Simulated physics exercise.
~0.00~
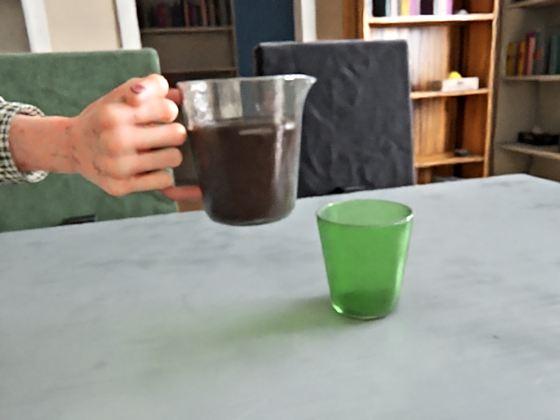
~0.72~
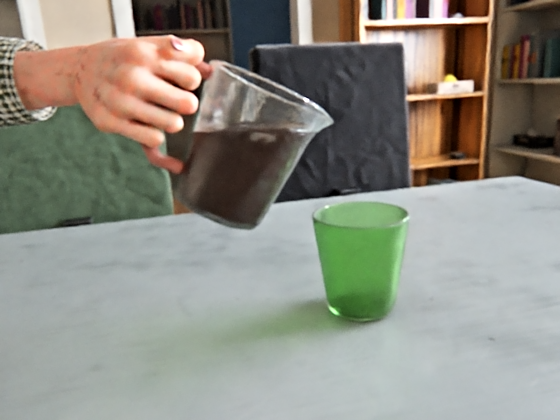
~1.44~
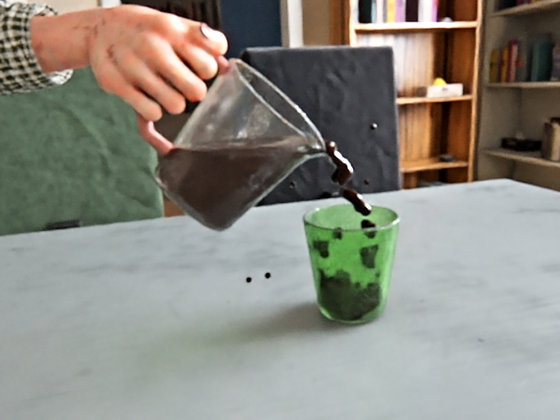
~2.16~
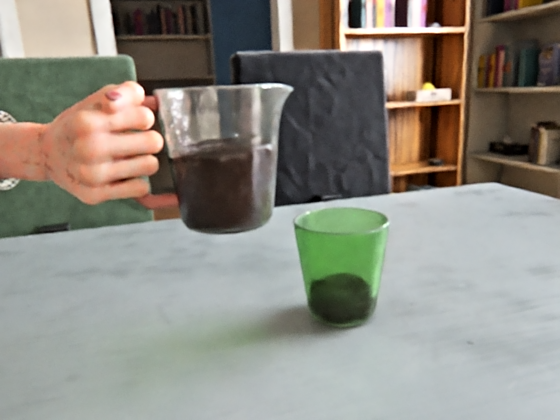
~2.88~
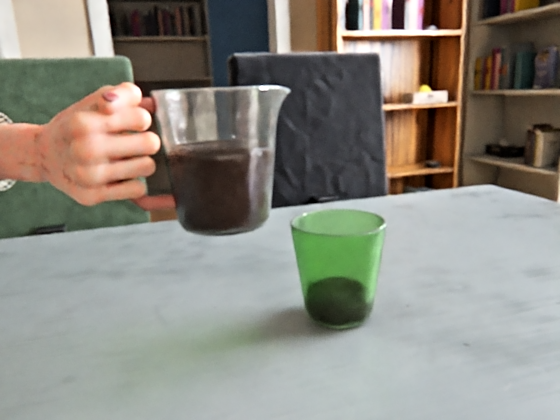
At a grey table, a hand tilting a glass jug, splashing dark coffee into a green tumbler, then levelling it, leaving a little inside.
